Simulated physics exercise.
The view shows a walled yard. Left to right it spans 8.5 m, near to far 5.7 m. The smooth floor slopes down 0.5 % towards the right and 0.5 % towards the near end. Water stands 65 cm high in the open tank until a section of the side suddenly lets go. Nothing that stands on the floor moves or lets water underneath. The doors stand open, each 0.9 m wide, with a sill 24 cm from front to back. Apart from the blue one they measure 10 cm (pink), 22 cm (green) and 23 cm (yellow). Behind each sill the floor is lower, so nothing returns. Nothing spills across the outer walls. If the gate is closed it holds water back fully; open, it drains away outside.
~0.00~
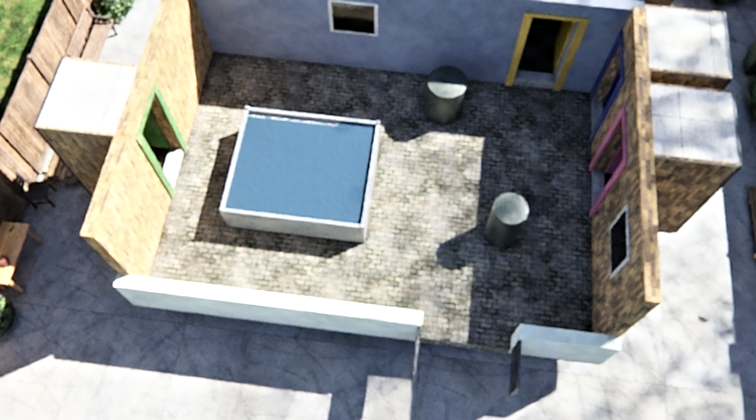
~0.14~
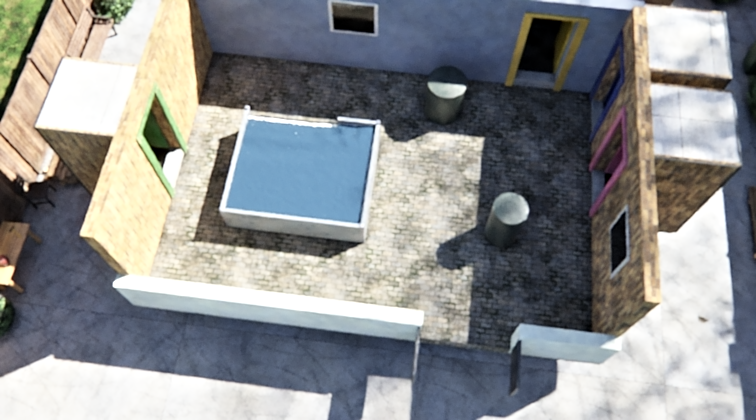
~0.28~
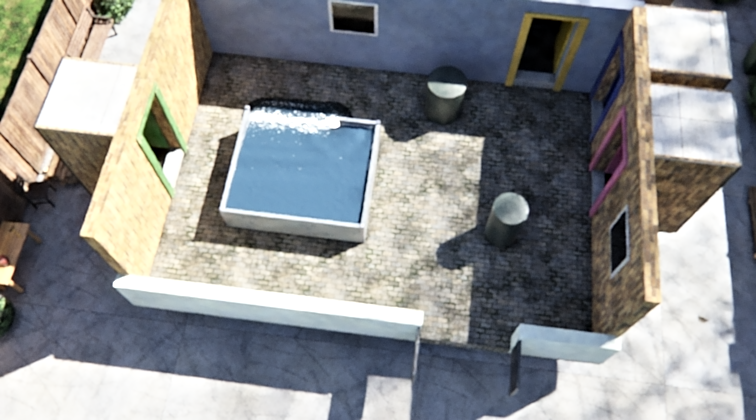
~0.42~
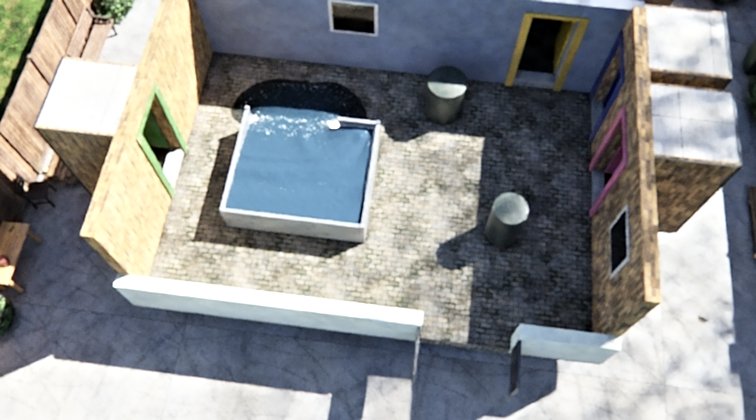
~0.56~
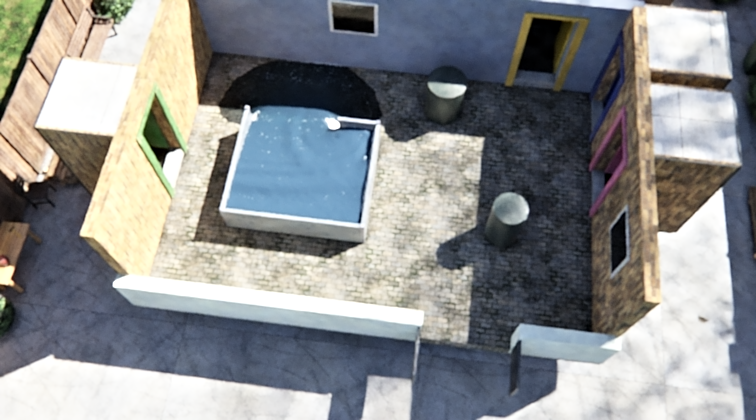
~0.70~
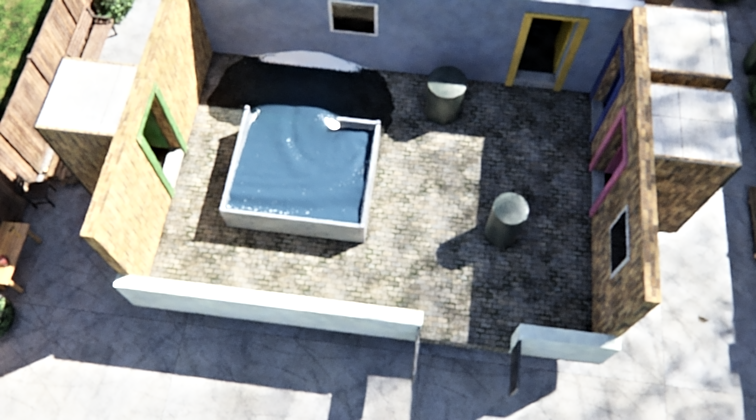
In this clip, an open tank of still blue water stands in a walled yard before a gap appears in its far side, and water pours out, spreading in a dark patch across the paving behind the rippling tank.
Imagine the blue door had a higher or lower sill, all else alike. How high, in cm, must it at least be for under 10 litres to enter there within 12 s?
At least 13.5 cm or so.
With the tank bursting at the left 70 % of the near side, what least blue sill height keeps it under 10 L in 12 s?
Some 13.0 cm.
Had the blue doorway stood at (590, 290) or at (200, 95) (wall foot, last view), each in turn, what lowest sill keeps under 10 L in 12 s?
About 16 and 30 cm.
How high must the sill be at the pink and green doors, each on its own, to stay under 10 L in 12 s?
About 9.0 cm at pink and 7.0 cm at green.
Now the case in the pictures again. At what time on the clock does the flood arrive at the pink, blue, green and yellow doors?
Arrival: Pink 3.8 s, blue 2.8 s, green 2.4 s, yellow 2.2 s.
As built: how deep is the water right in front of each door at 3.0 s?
Depths in cm: Pink 0, blue 8, green 7, yellow 5.
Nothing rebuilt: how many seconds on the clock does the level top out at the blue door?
Around 3.8 s.
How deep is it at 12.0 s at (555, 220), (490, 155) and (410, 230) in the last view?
Roughly 11, 6 and 5 cm, in turn.
After 1.4 s water covers 15 % of the floor, deepest (48 cm) near (299, 65); it has not reached the blue door.
After 3.0 s water covers 45 % of the floor, deepest (40 cm) near (213, 55); 8 cm at the blue door, 0 litres in over its 7 cm sill.
After 12.0 s water covers 100 % of the floor, deepest (13 cm) near (582, 131); 8 cm at the blue door, 107 litres in over its 7 cm sill.
At the blue door as built, the water arrived by 2.9 s and peaked near 16 cm at 3.8 s.
Run again over the same 12 s with other heights there, 18 litres in over 12.5 cm, 2 litres over 16.5 cm. The limit of 10 litres is kept from about 13.5 cm up.
